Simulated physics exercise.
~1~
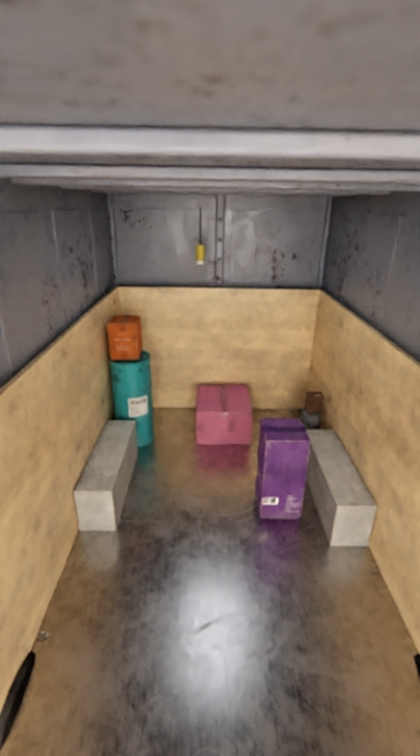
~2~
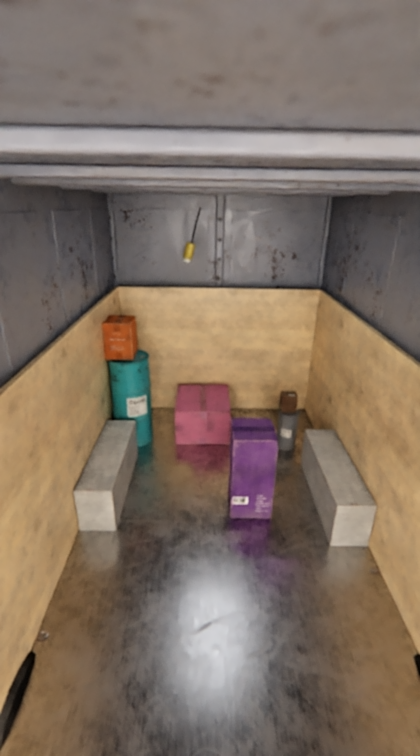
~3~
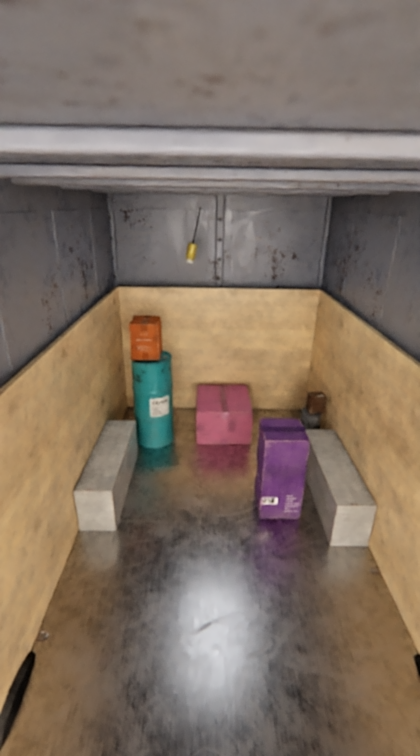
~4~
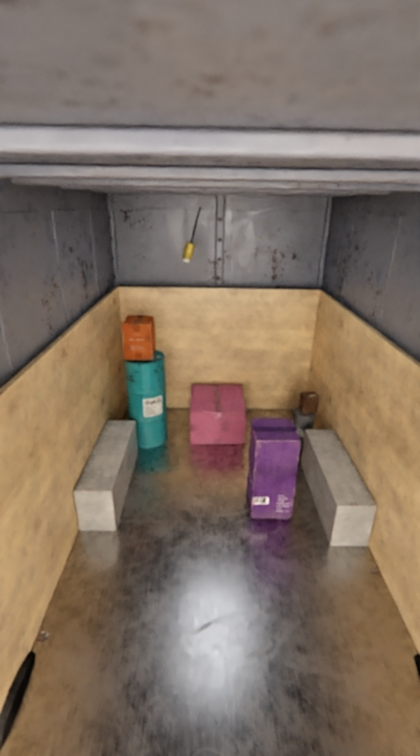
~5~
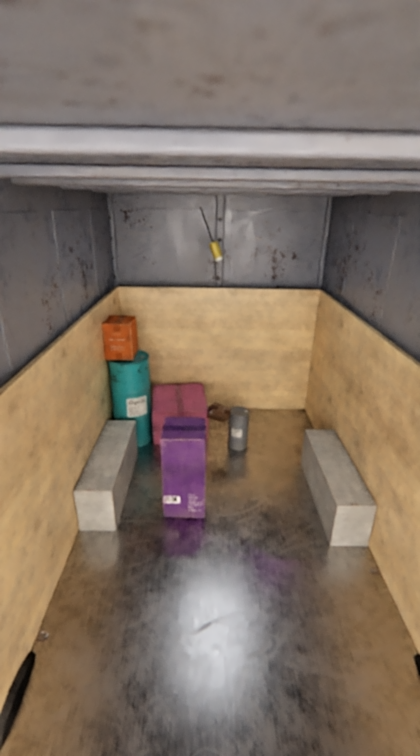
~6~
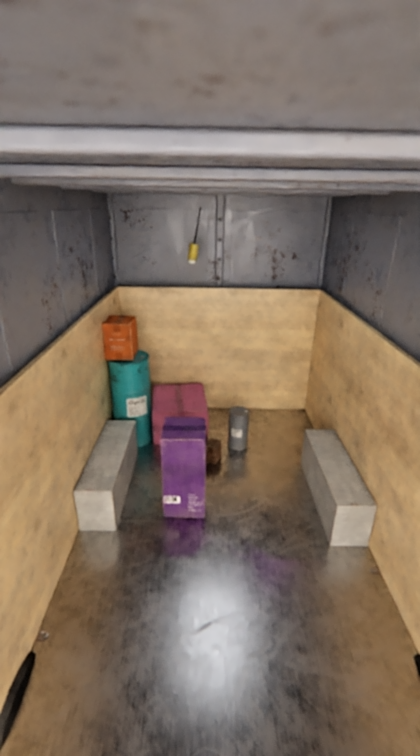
Loose boxes, a turquoise drum and a grey canister slide about the back of a van, seen from above and behind, looking forwards between two pale wheel boxes. The drum carries an orange box at the left, a pink box stands near the middle, and a purple box stands at the right before the canister with a small brown box on top. The load shifts left, back right, then slightly left again as the lamp swings. The purple box, pink box and canister then slide far left, and the brown box drops off. It ends on the floor between the purple box and canister, while the drum still holds the orange box.
